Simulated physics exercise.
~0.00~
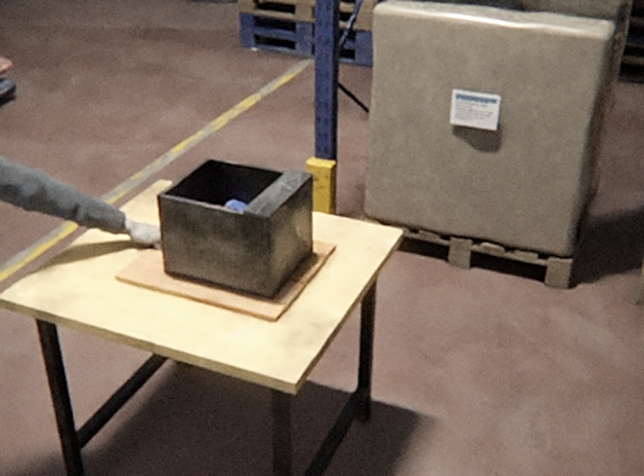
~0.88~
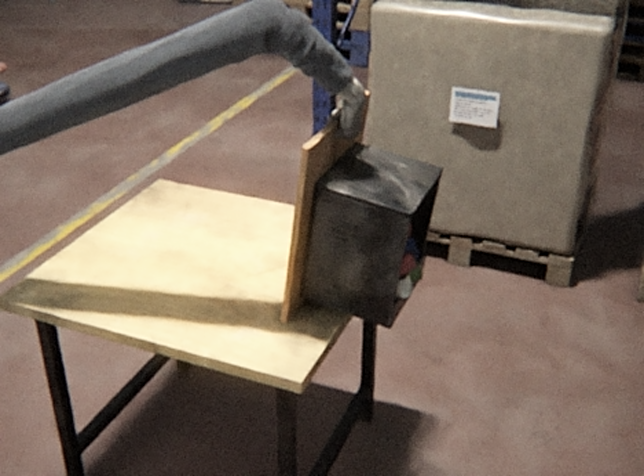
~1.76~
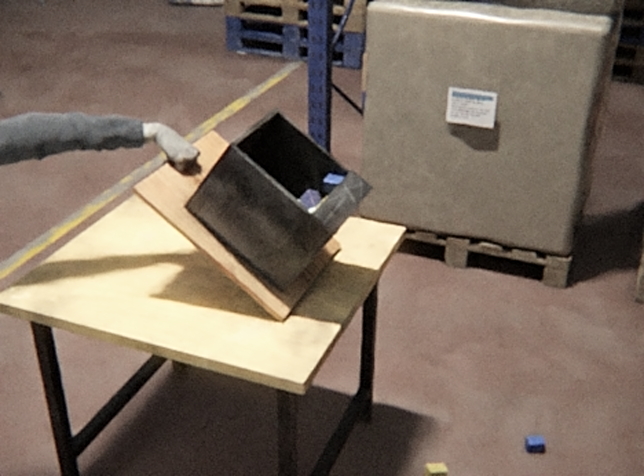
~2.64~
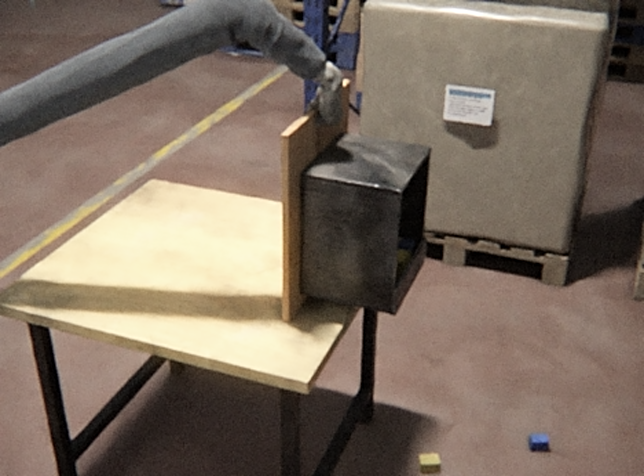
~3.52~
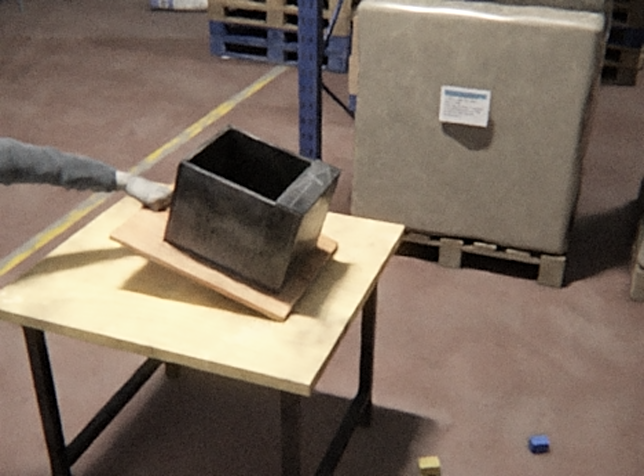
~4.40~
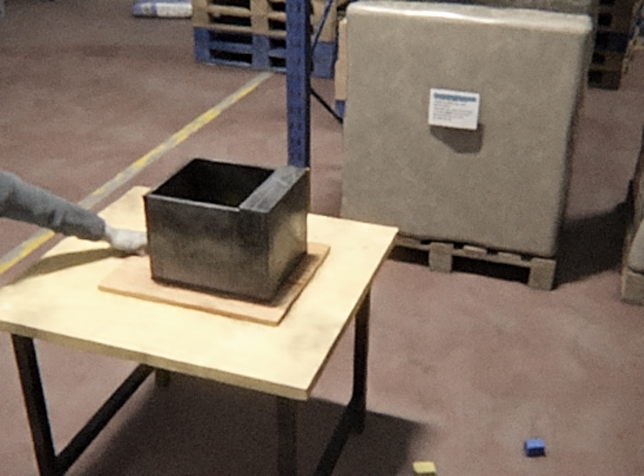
Black crate on a hinged board being tipped right twice by a gloved arm, dropping small bricks, then settling flat on the table.
